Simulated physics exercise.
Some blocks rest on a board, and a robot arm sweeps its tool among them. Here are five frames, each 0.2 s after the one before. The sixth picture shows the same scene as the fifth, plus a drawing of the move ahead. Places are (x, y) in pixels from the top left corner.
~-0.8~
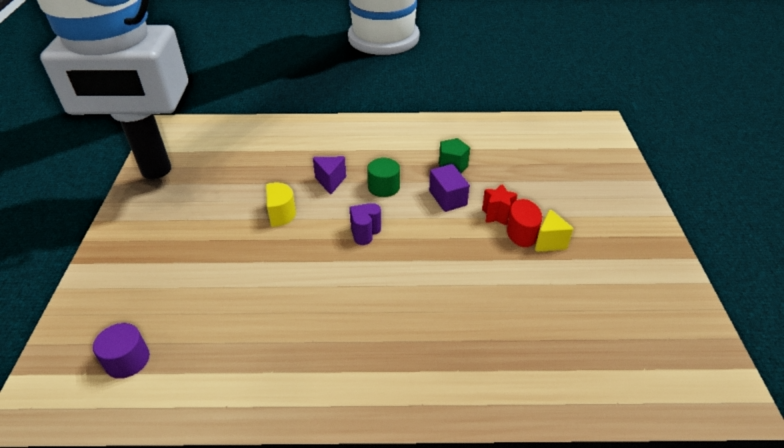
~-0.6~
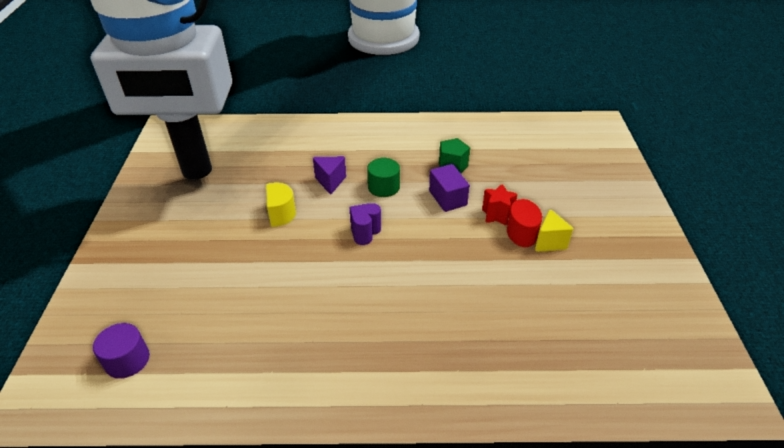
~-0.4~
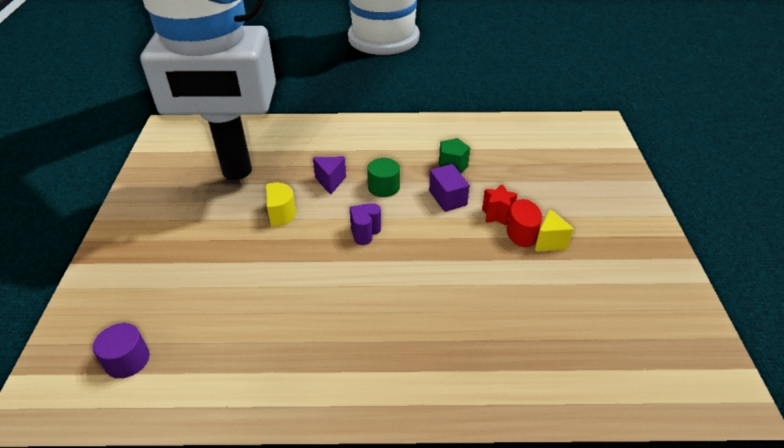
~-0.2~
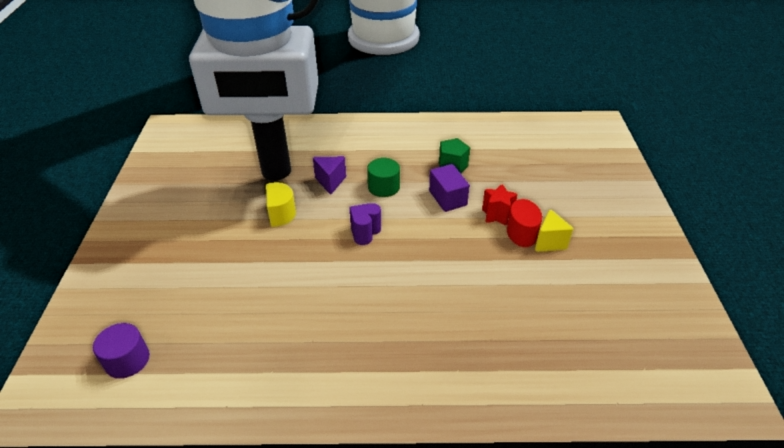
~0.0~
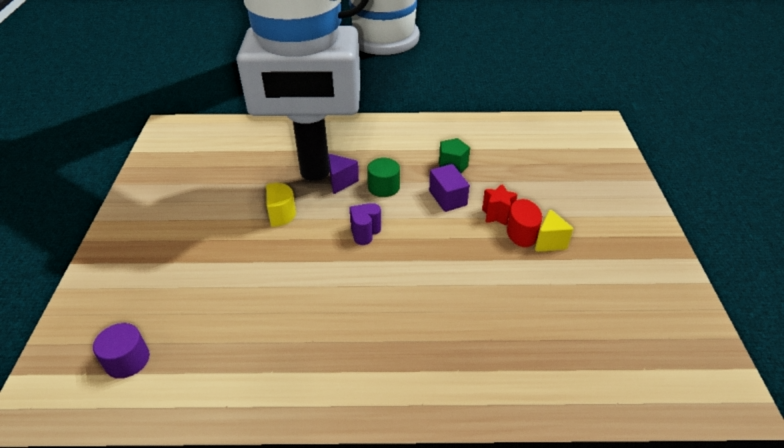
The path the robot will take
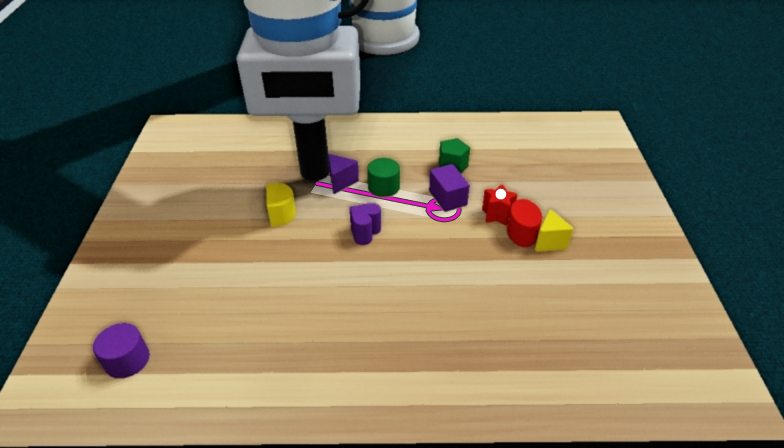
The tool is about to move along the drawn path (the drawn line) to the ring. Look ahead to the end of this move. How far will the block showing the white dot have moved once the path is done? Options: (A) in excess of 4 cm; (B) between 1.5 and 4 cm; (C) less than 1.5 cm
That would be C.
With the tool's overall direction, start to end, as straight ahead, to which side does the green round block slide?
Out to the left.
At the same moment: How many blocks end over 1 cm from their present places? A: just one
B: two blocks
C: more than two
My pick is C.
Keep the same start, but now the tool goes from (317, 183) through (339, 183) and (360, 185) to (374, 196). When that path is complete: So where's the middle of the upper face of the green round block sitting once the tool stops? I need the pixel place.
I expect it at (405, 168).
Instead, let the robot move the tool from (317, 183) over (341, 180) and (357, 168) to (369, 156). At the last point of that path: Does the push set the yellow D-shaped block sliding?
I expect not.
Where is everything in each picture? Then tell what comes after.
In the first frame, lower end of the tool at (157, 170), tops of blocks, purple triangle at (329, 162), green round block at (384, 167), purple oblong at (450, 177), red star-shaped block at (501, 194).
In the second frame, tool at (197, 171), blocks as before.
In the third frame, tool at (237, 171), blocks as before.
In the fourth frame, tool at (277, 172), blocks as before.
In the fifth frame, tool at (315, 172), purple triangle at (340, 162), green round block at (384, 167), purple oblong at (450, 177), red star-shaped block at (501, 194).
The drawn path runs from (317, 183) directly to (444, 209); the dot is on the red star-shaped block.
The first path, step by step. One third of the way, tool at (357, 181); purple triangle at (374, 160), turned 40° anticlockwise; green round block at (399, 167).
Two thirds of the way, tool at (401, 189); purple triangle at (379, 158), turned 55° anticlockwise; green round block at (420, 164); purple oblong at (453, 177).
At the end, tool at (444, 198); purple triangle at (379, 158), turned 55° anticlockwise; green round block at (423, 163); purple oblong at (466, 176), turned 15° anticlockwise; red star-shaped block not moved.
